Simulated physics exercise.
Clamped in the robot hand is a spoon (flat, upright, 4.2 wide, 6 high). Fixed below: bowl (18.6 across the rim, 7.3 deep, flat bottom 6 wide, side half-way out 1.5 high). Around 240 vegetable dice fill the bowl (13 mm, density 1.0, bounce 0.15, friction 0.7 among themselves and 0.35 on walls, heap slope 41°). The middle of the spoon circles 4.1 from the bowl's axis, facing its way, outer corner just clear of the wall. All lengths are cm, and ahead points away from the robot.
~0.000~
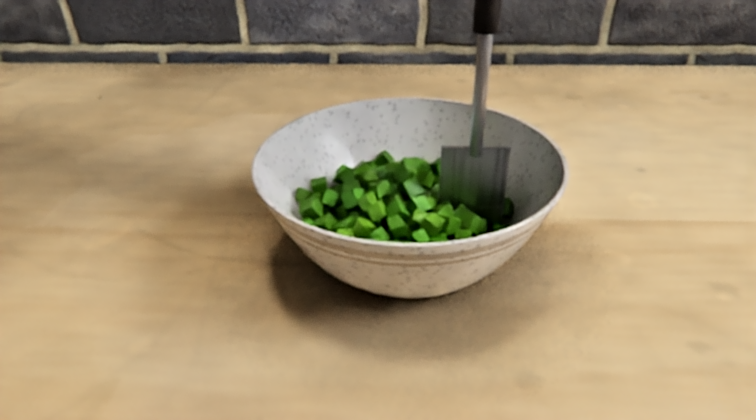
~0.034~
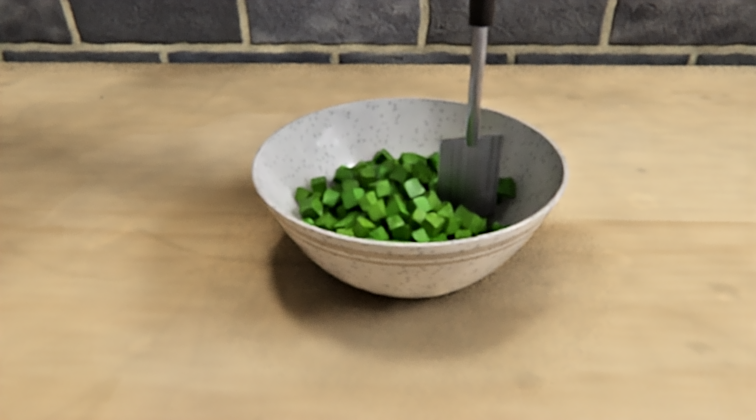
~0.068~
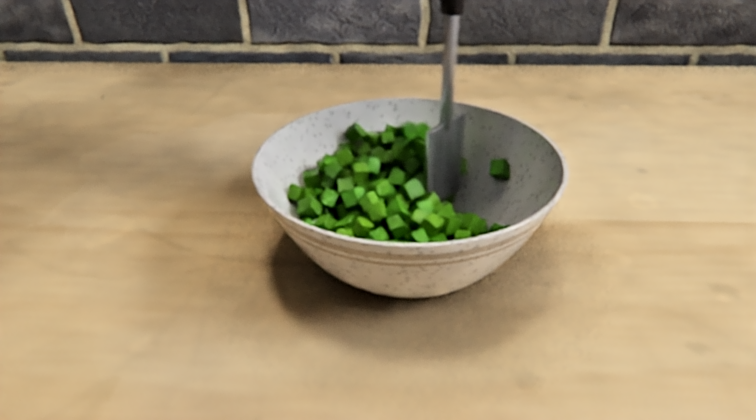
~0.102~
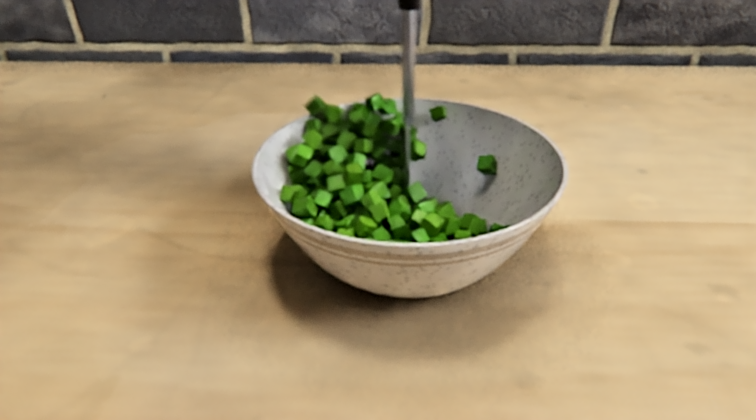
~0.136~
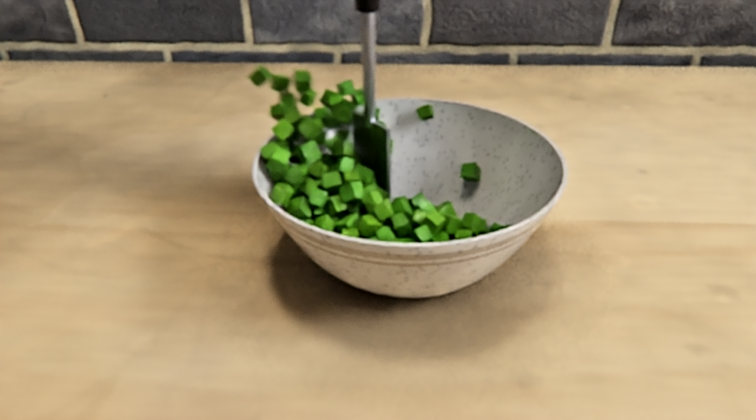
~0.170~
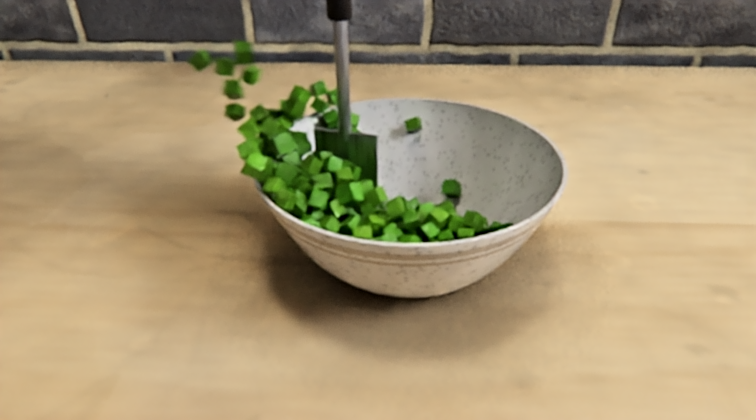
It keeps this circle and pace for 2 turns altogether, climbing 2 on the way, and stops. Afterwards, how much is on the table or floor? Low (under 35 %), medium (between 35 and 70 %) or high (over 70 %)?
Share on the table or floor: Medium (between 35 and 70 %).
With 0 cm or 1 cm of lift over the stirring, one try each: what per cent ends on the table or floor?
About 60 and 50 per cent.
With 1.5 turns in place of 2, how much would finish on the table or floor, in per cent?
In that case some 40 per cent.
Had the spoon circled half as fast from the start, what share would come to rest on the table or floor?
In that case some 15 per cent.
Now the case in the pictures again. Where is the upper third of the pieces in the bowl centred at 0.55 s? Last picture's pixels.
Near (331, 234).
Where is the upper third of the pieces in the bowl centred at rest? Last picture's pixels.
At about (408, 210).
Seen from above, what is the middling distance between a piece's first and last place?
About 11 cm.
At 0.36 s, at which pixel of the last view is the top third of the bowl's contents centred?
Near (497, 152).
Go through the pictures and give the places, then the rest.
In the first frame, the spoon neck at (478, 124), 0° round; upper third of the load around (397, 204), from x 305 to 505, top at y 160; 238 in the bowl.
In the second frame, the spoon neck at (473, 115), 16° round; upper third of the load around (397, 202), from x 305 to 505, top at y 160.
In the third frame, the spoon neck at (447, 100), 54° round; upper third of the load around (384, 178), from x 295 to 505, top at y 130.
In the fourth frame, the spoon neck at (408, 94), 91° round; upper third of the load around (360, 165), from x 290 to 505, top at y 100.
In the fifth frame, the spoon neck at (370, 97), 129° round; upper third of the load around (322, 161), from x 260 to 505, top at y 75; 236 in the bowl, 2 in flight or on the tool.
In the sixth frame, the spoon neck at (344, 109), 167° round; upper third of the load around (299, 170), from x 200 to 505, top at y 50; 229 in the bowl, 9 in flight or on the tool.
After 0.36 s, 20° round, highest piece 12 above the table; 161 in the bowl, 32 on the table or floor, 45 in flight or on the tool.
After 0.55 s, 232° round, highest piece 9 above the table; 140 in the bowl, 88 on the table or floor, 10 in flight or on the tool.
After 0.85 s, 0° round, highest piece 6 above the table; 134 in the bowl, 104 on the table or floor.
After 1.55 s, 0° round, highest piece 6 above the table; 134 in the bowl, 104 on the table or floor.
In the end, 134 in the bowl, 104 on the table or floor. That is 44 % on the table or floor.
